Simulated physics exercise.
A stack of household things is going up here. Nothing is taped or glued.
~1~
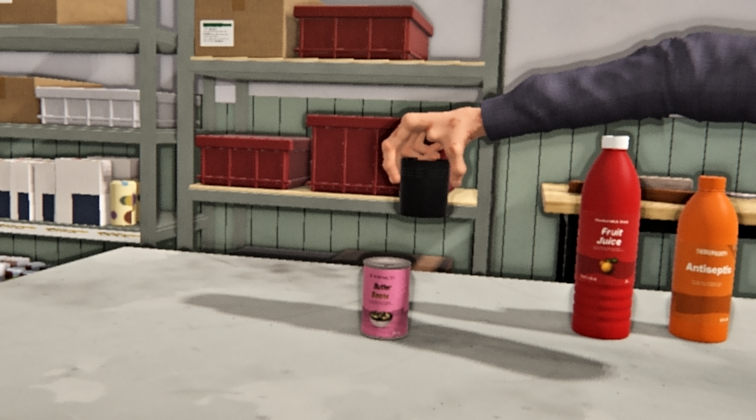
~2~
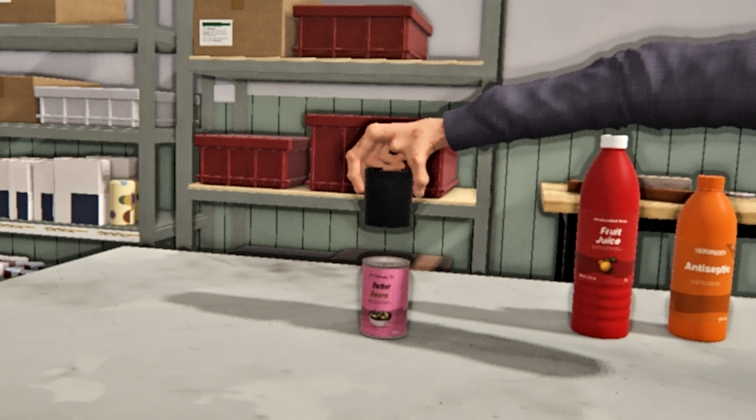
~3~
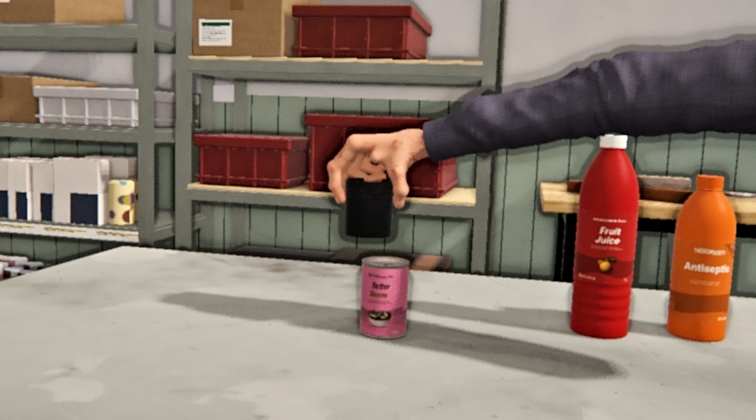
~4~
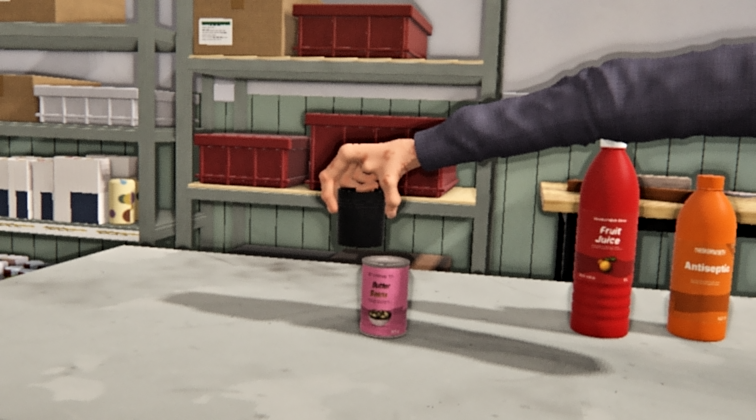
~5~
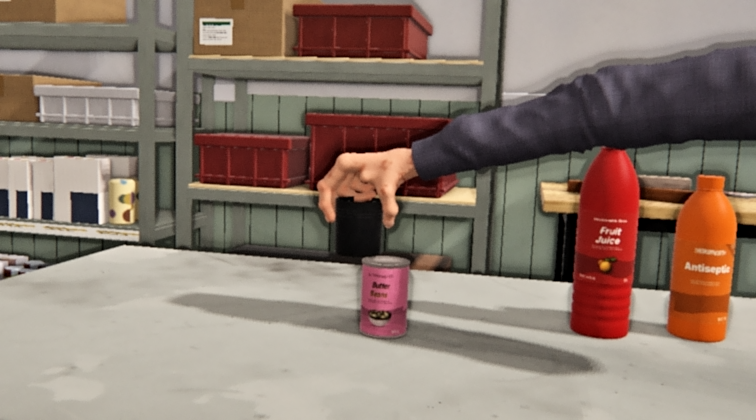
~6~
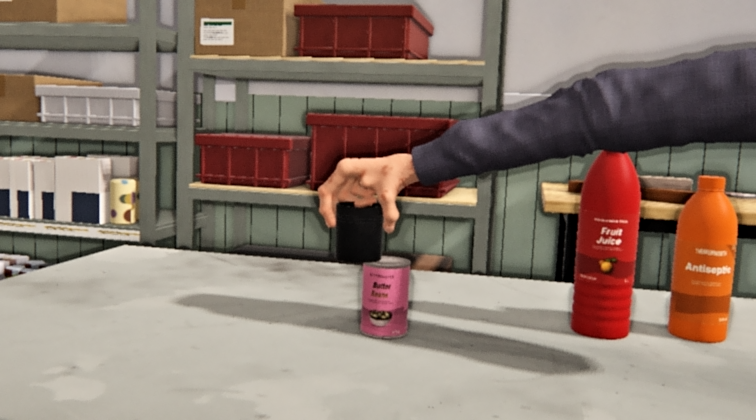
On a pale counter before storage shelves, a hand moved a black cup left and down and set it off-centre on a pink tin, still holding it, while red and orange bottles stood still.
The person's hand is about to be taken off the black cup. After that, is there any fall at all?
Yes, there is.
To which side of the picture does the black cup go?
Toward the left-hand side.
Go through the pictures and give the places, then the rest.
In the first picture, coming down; black cup (424, 187); red bottle (608, 236).
In the second picture, coming down; black cup (388, 197); pink tin (385, 297).
In the third picture, coming down; black cup (369, 207); orange bottle (703, 257).
In the fourth picture, coming down; black cup (361, 217); red bottle (606, 235).
In the fifth picture, coming down; black cup (359, 226); pink tin (384, 297).
In the sixth picture, set down, still held; black cup (359, 231); orange bottle (704, 258).
Then, 0.30 s later than the last frame, black cup tilted by 52° near (338, 248).
Then, 0.40 s later than the last frame, black cup now fallen.
Then, 0.60 s later than the last frame, things are still on the move.
Then, 2.00 s later than the last frame, nothing new.
When it is over, fallen, black cup; the other 3 as before. End places, in pixels of the last picture, black cup near (294, 300). The pile gives way.
